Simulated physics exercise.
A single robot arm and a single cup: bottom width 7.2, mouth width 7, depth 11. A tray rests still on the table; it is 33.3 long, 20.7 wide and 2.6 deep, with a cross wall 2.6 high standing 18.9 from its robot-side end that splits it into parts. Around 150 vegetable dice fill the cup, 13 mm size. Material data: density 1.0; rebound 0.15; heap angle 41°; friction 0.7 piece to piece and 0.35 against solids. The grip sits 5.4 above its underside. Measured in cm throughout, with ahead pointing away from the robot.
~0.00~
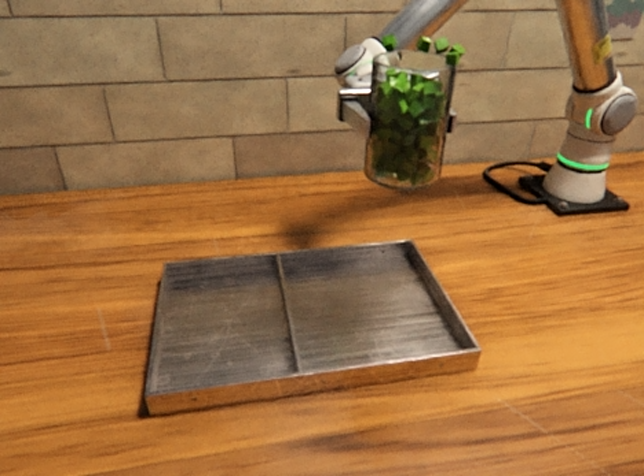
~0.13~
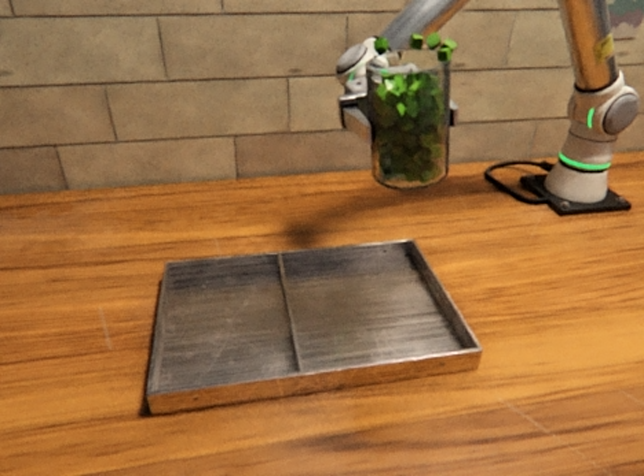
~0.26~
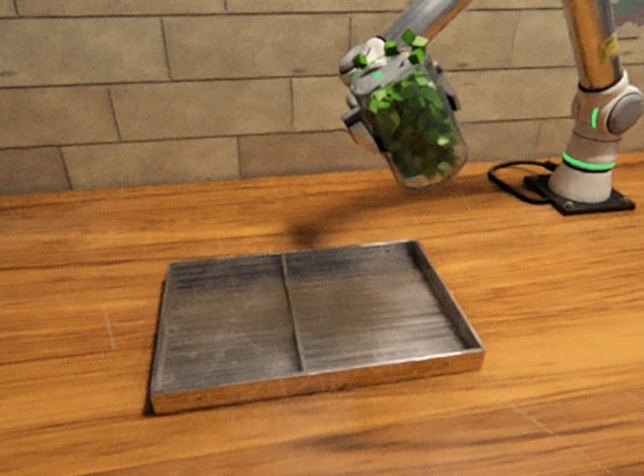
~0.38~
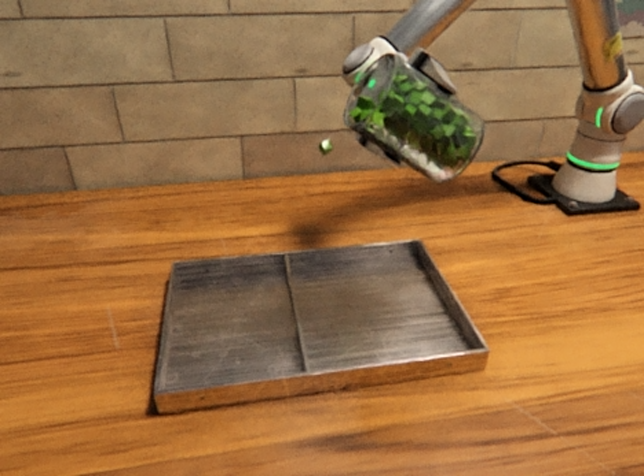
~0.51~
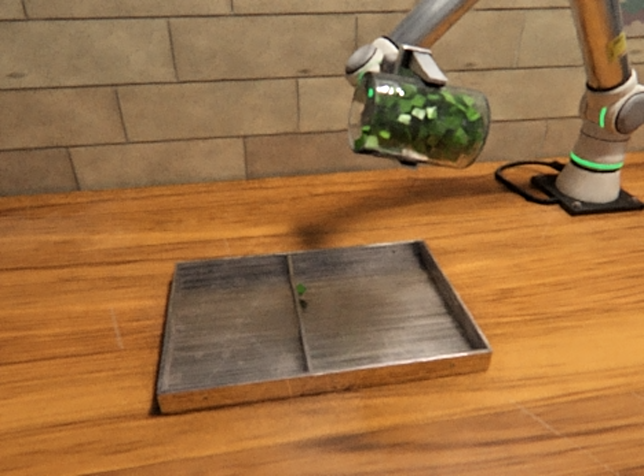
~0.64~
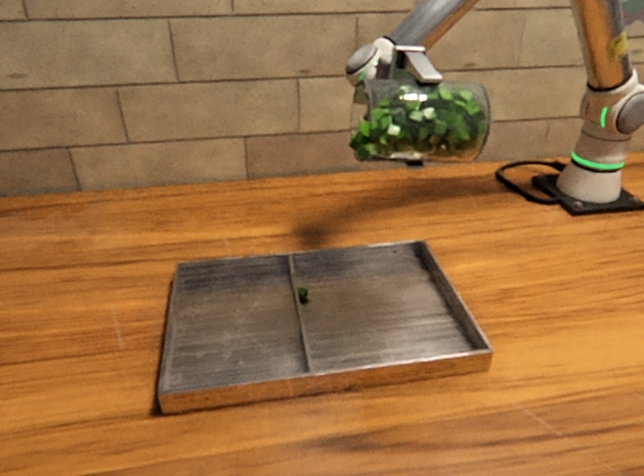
Robot arm tilting a clear cup of green vegetable dice onto its side above a divided metal tray, one piece dropping in.
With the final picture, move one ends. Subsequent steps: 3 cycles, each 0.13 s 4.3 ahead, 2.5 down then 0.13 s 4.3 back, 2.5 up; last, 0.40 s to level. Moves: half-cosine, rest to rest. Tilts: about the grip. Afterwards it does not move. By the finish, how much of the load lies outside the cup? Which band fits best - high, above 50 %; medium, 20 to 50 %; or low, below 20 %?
Medium, 20 to 50 %.
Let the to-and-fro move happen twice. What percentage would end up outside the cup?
Approx. 25 per cent.
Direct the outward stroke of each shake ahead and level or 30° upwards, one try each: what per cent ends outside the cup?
Try one gives about 75 in a hundred, try two about 85 in a hundred.
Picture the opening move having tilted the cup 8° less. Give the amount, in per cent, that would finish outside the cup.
Roughly 10 in a hundred.
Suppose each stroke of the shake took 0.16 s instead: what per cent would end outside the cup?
20 %.
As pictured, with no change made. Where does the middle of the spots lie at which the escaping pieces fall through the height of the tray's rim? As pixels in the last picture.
Close to pixel (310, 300).
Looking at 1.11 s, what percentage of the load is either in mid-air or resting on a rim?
Roughly 2 percent.
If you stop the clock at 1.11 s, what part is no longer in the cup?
Share gone by then: Close to 15 %.
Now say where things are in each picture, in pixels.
In the first picture, cup middle at (408, 122), level; upper third of the load around (411, 98), from x 375 to 455, top at y 45; 153 in the cup.
In the second picture, cup middle at (409, 121), tilted 8° forward; upper third of the load around (411, 99), from x 375 to 450, top at y 40.
In the third picture, cup middle at (412, 121), tilted 30° forward; upper third of the load around (411, 101), from x 360 to 455, top at y 40.
In the fourth picture, cup middle at (415, 121), tilted 56° forward; upper third of the load around (409, 105), from x 325 to 470, top at y 80; 152 in the cup, 1 in flight or on a rim.
In the fifth picture, cup middle at (417, 122), tilted 78° forward; upper third of the load around (422, 105), from x 300 to 475, top at y 90; 152 in the cup, 1 in the robot-side part.
In the sixth picture, cup middle at (418, 122), tilted 86° forward; upper third of the load around (430, 106), from x 305 to 475, top at y 90; 152 in the cup, 1 in the robot-side part.
After 1.11 s, tilted 86° forward, highest piece 25 above the table; 133 in the cup, 9 in the robot-side part, 8 in the far-side part, 3 in flight or on a rim.
After 1.58 s, tilted 55° forward, highest piece 26 above the table; 102 in the cup, 28 in the robot-side part, 21 in the far-side part, 2 in flight or on a rim.
After 2.02 s, level, highest piece 27 above the table; 102 in the cup, 30 in the robot-side part, 21 in the far-side part.
After 3.07 s, level, highest piece 27 above the table; 102 in the cup, 30 in the robot-side part, 21 in the far-side part.
At rest, 102 in the cup, 30 in the robot-side part, 21 in the far-side part. That is 33 % outside the cup.
